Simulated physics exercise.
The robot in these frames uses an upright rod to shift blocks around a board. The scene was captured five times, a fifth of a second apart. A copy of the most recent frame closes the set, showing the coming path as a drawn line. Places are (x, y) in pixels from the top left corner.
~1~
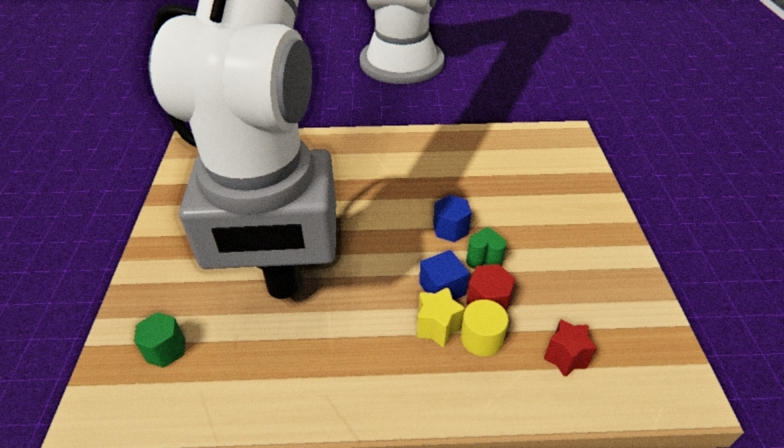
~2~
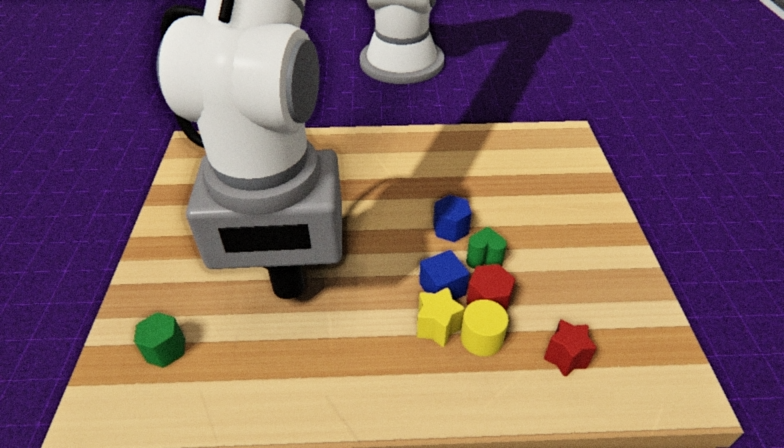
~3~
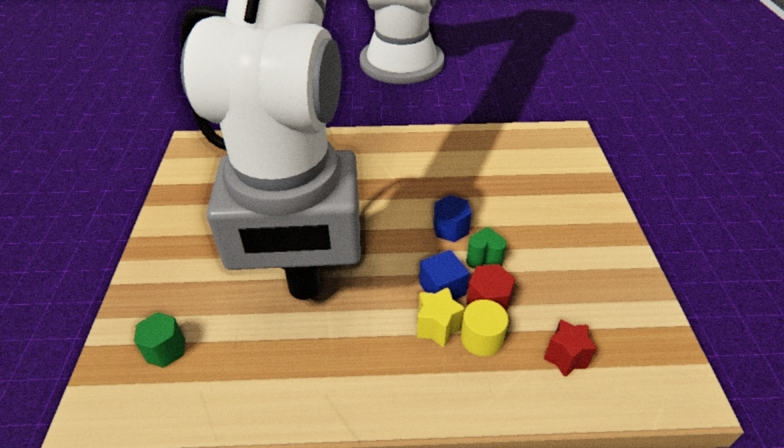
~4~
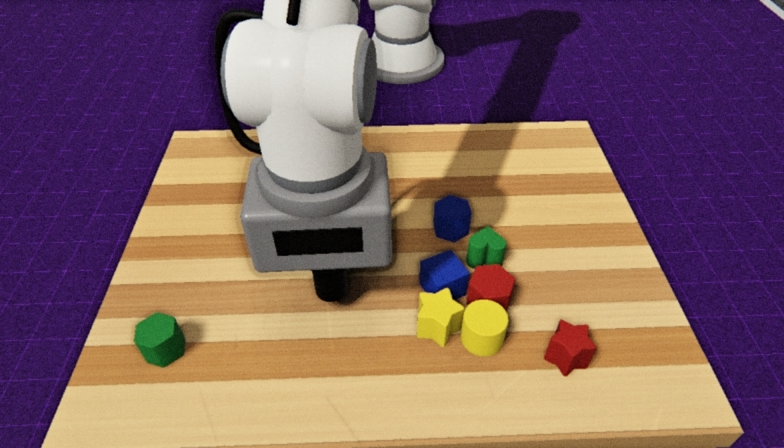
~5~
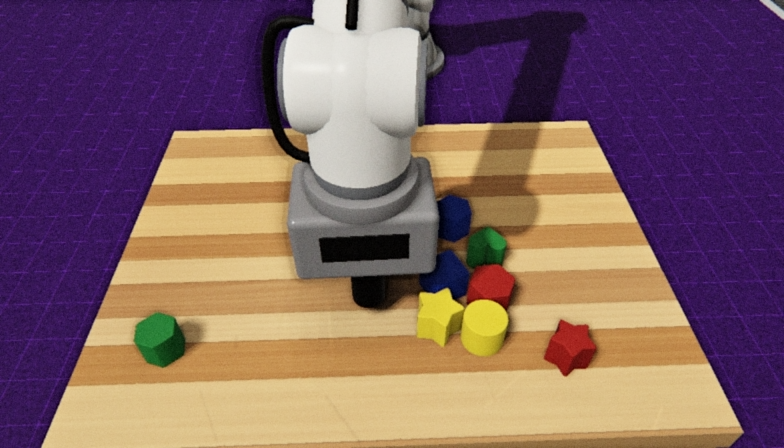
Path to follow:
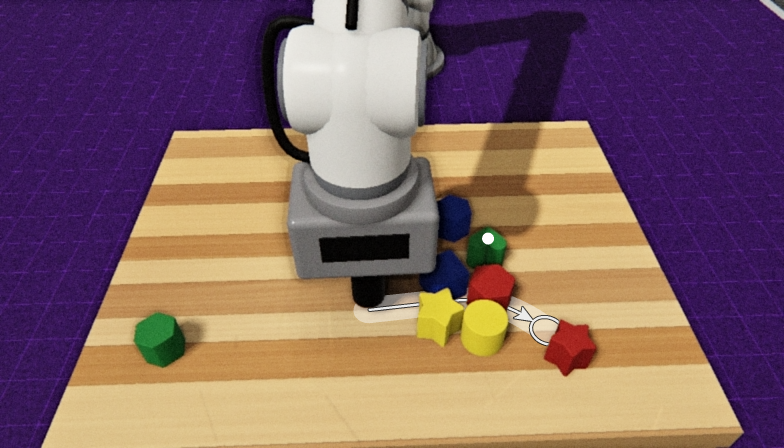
The footage shows a white and gray robot arm with a short black rod moving steadily rightward over a striped wooden board, nearing a cluster of blue, green, red and yellow blocks, while all the blocks remain still.
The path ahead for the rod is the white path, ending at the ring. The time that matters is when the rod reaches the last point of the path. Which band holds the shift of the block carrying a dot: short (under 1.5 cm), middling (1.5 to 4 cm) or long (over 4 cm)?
Net shift: Below 1.5 cm.
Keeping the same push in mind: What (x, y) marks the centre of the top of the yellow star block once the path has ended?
The spot you're after is about (469, 304) in the image.
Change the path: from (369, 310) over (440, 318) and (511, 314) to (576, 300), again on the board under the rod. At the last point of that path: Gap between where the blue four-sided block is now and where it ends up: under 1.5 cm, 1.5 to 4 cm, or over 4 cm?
That one ends up within 1.5 cm of where it is now.
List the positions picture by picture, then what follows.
The first picture shows rod tip at (283, 287); block tops, yellow star block at (439, 305); blue four-sided block at (445, 267); yellow circular block at (486, 317); green heart block at (488, 239); red hexagon at (493, 280).
The second picture shows rod at (289, 287); blocks unchanged.
The third picture shows rod at (305, 288); blocks unchanged.
The fourth picture shows rod at (332, 290); blocks unchanged.
The fifth picture shows rod at (369, 296); yellow star block at (439, 305); blue four-sided block at (445, 267); yellow circular block at (486, 317); green heart block at (488, 239); red hexagon at (493, 280).
Path on the board, from (369, 310) via (430, 303) and (491, 303), ending at (548, 330); the dot is on the green heart block.
On the path given first. One third of the way, rod at (432, 289); yellow star block at (454, 309), turned 35° clockwise; blue four-sided block at (455, 262), turned 20° anticlockwise; yellow circular block at (498, 324).
Two thirds of the way, rod at (494, 289); yellow star block at (469, 304), turned 105° clockwise; blue four-sided block at (471, 252), turned 60° anticlockwise; yellow circular block at (504, 334); green heart block at (490, 233), turned 20° clockwise; red hexagon at (536, 281).
At the end, rod at (552, 316); yellow star block at (469, 304), turned 105° clockwise; blue four-sided block at (471, 252), turned 60° anticlockwise; yellow circular block at (504, 334); green heart block at (490, 233), turned 20° clockwise; red hexagon at (575, 287), turned 60° anticlockwise.
